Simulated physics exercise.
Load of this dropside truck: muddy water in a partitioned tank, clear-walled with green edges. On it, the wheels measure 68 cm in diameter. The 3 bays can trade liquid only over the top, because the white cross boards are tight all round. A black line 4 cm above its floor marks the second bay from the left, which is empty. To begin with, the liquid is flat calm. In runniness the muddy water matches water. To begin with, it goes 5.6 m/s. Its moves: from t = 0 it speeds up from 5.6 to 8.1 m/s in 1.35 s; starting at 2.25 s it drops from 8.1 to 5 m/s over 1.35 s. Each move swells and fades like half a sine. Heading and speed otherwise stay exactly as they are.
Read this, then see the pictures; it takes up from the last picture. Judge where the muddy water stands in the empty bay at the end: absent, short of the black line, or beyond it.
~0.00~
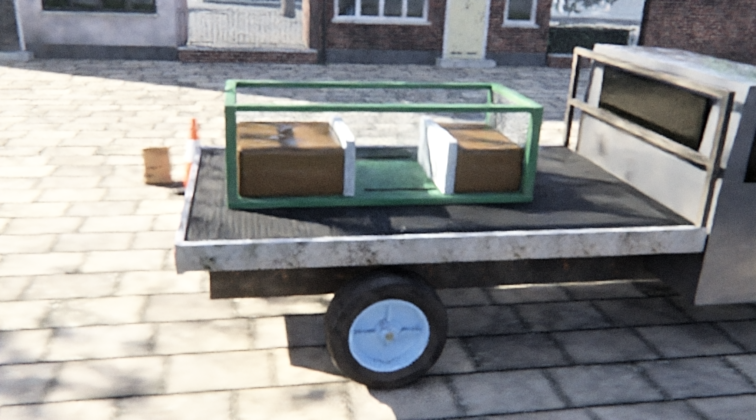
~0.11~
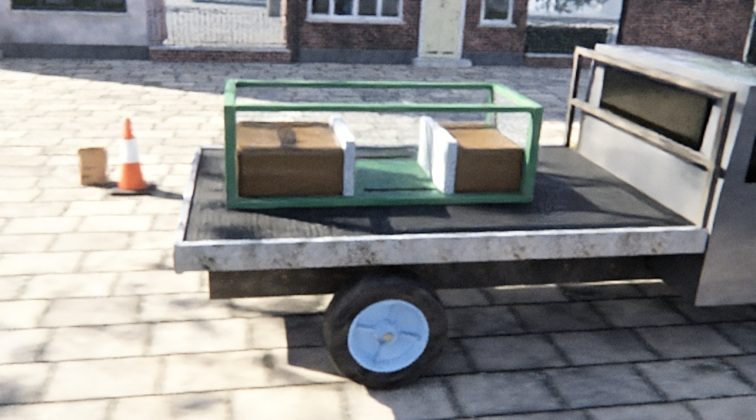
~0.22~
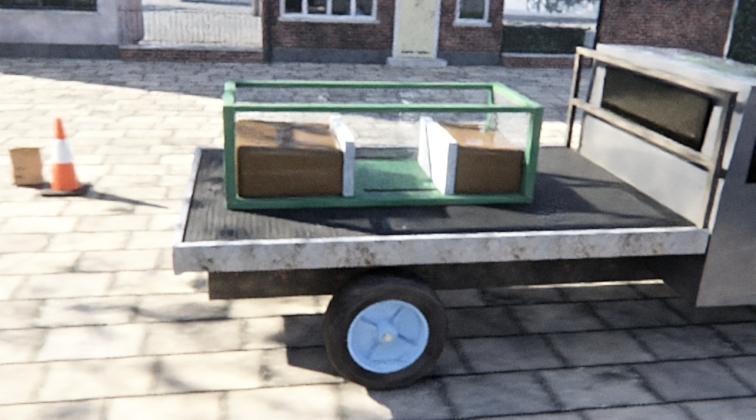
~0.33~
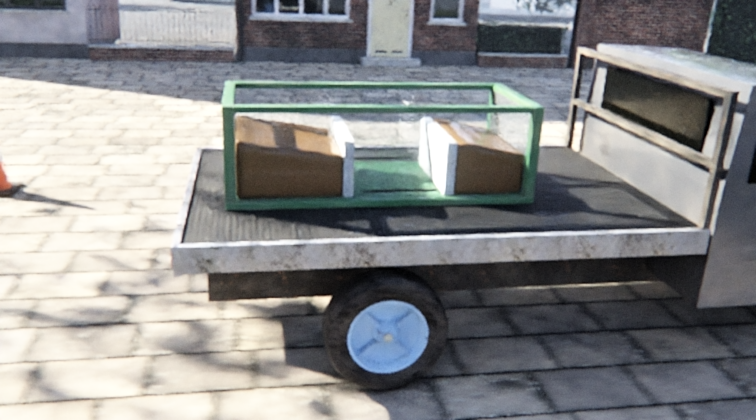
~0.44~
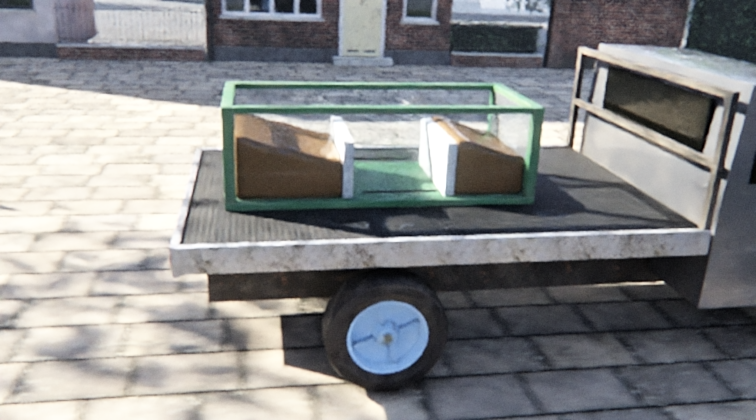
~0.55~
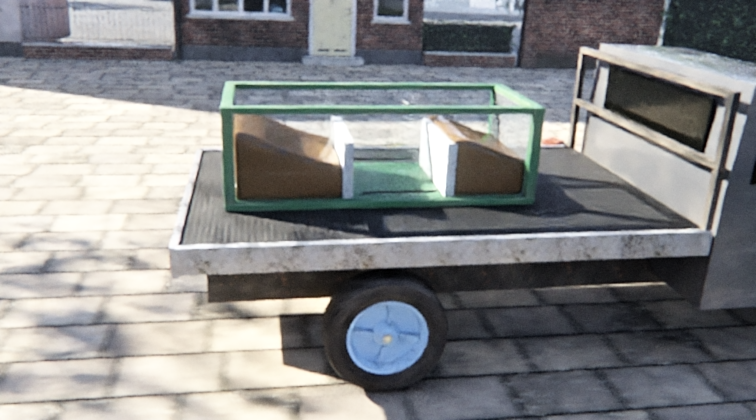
Beyond the black line.
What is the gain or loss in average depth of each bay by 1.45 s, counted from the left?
The first shifts by 0 cm, the second rises 1 cm and the third falls 1 cm.
By 1.45 s the mean depths from the left are 29, 1, 28 cm.
By 2.75 s the mean depths from the left are 29, 1, 28 cm.
By 4.15 s the mean depths from the left are 25, 5, 28 cm.
By 6.59 s the mean depths from the left are 25, 5, 28 cm.
